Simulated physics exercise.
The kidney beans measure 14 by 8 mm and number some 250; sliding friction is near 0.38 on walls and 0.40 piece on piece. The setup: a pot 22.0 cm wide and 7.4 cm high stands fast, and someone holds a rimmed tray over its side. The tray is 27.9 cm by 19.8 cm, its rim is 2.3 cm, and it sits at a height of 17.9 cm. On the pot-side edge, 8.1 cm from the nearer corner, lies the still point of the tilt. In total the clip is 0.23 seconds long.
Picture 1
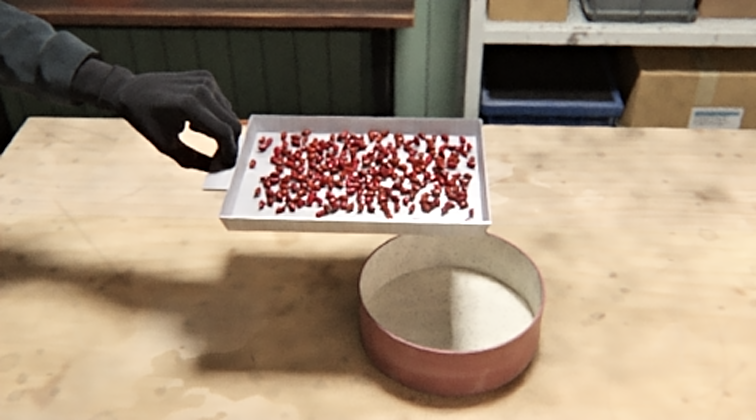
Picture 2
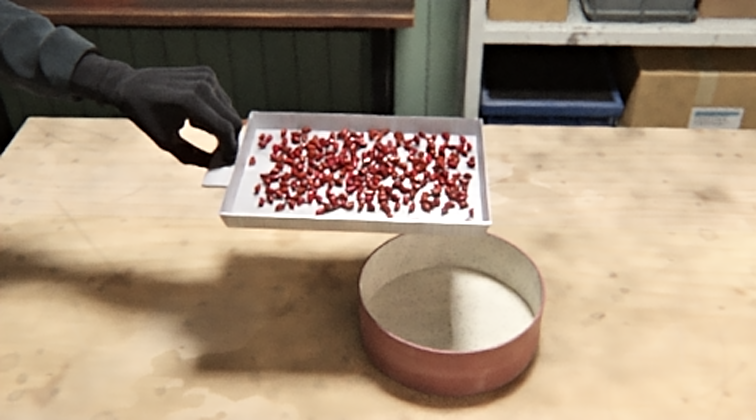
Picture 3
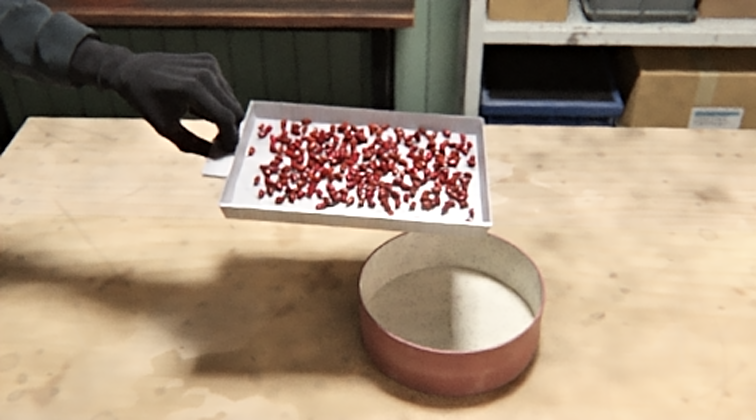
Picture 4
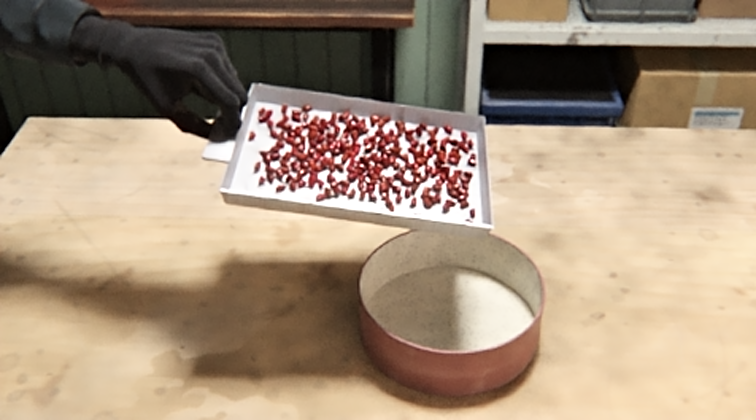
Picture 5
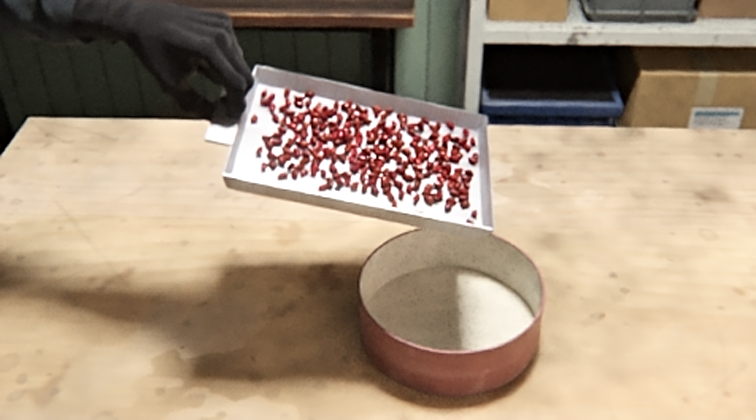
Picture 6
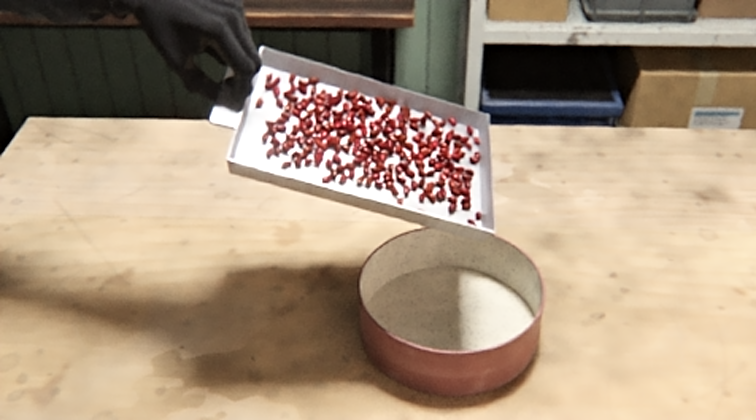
A gloved hand steadily raises the left side of a tray of red beans above a pot.
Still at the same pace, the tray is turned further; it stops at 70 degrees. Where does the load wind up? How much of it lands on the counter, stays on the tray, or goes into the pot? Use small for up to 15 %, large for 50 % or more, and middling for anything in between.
Counter - middling, left on the tray - middling, pot - middling.
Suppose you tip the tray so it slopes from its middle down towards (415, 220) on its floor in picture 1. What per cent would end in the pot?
My best guess is some 80 per cent.
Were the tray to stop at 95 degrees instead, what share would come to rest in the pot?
I'd expect some 65 per cent in the pot.
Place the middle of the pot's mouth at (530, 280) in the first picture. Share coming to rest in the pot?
Close to 70 in a hundred.
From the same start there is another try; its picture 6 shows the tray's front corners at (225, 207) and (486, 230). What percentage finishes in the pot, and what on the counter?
The pot gets 70 and the counter 0.
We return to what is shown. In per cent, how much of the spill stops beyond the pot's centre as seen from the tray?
Around 100 per cent, give or take.
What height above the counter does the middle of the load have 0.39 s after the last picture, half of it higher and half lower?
The halfway mark is near 22 cm.
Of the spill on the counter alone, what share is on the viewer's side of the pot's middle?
Roughly 70 percent of the spill.
Then, 0.23 s after the last picture, tilt 45 degrees; the tray holds 100 %, the pot 0 %.
Then, 0.39 s after the last picture, tilt 63 degrees; the tray holds 100 %, the pot 0 %.
Then, 0.66 s after the last picture, tilt 70 degrees; the tray holds 35 %, the pot 25 %.
In the end, counter 35 %, tray 30 %, pot 35 %.
